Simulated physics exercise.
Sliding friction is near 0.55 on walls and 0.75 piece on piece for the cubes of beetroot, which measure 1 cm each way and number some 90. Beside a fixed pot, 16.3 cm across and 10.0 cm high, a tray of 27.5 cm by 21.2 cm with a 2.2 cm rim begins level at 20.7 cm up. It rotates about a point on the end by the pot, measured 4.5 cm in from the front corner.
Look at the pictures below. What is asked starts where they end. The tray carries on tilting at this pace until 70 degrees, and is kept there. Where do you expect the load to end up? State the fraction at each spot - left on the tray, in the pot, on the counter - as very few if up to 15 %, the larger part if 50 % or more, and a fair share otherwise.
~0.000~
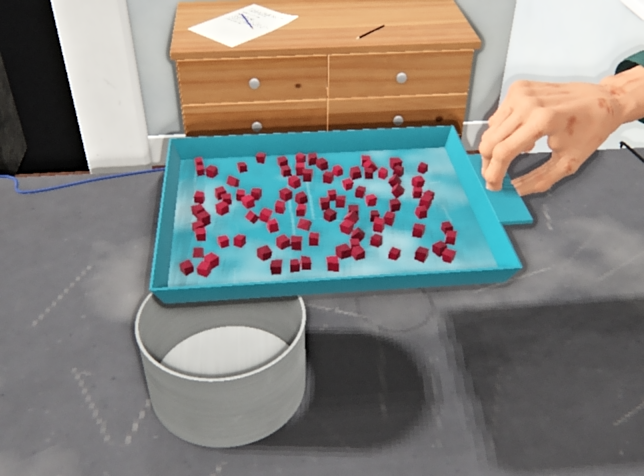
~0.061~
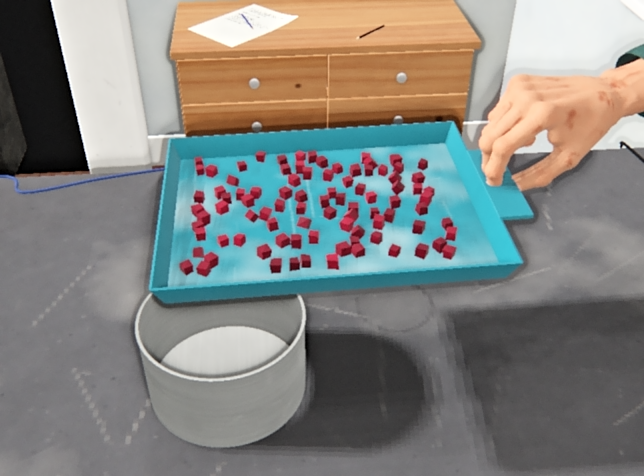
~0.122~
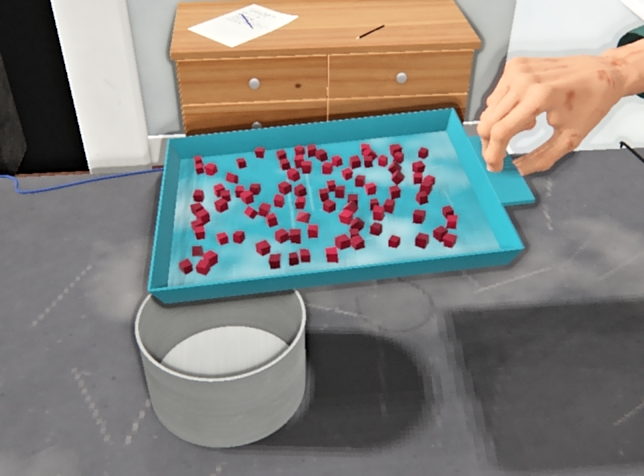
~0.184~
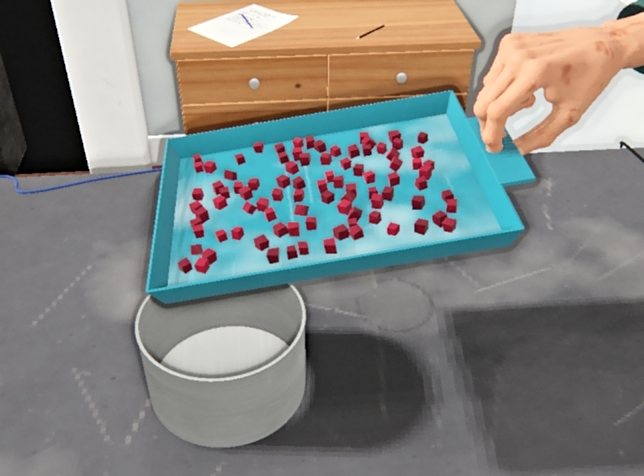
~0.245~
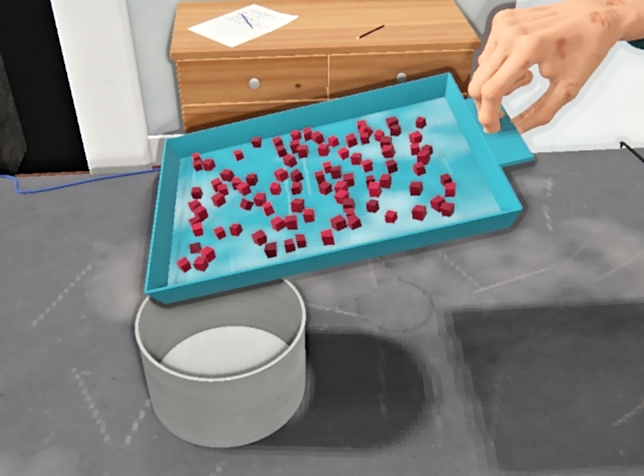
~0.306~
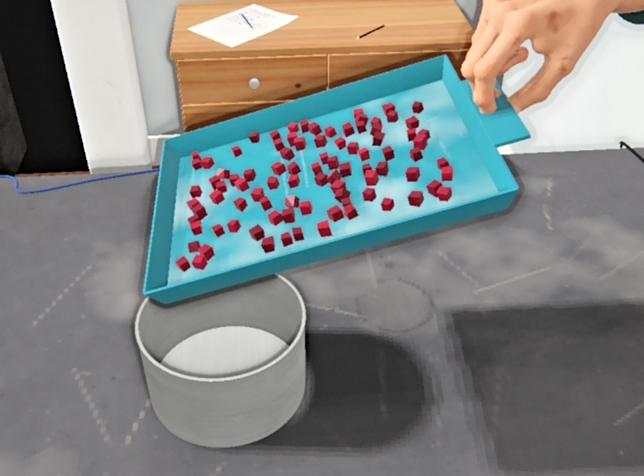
Left on the tray: The larger part. Pot: Very few. Counter: A fair share.
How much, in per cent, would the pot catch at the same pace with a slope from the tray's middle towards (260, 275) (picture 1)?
Near 0 percent, give or take.
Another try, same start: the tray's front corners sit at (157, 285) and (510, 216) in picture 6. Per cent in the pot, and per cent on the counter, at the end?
The pot gets 0 and the counter 35.
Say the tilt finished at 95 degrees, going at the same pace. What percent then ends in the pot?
That would give about 5 per cent.
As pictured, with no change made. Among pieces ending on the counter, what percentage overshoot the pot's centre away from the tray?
Some 100 per cent of the spill lies beyond the centre.
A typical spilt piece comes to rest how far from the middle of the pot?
Some 26 cm, give or take.
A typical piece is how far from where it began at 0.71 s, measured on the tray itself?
5 cm.
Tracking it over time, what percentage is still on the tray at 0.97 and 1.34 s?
Estimates: 75; 60.
After 0.71 s, tilt 42 degrees; the tray holds 100 %, the pot 0 %.
After 0.97 s, tilt 59 degrees; the tray holds 75 %, the pot 0 %.
Then, at 1.34 s, tilt 70 degrees; the tray holds 60 %, the pot 0 %.
In the end, at 2.5 s, tray 60 %, pot 0 %, counter 40 %.
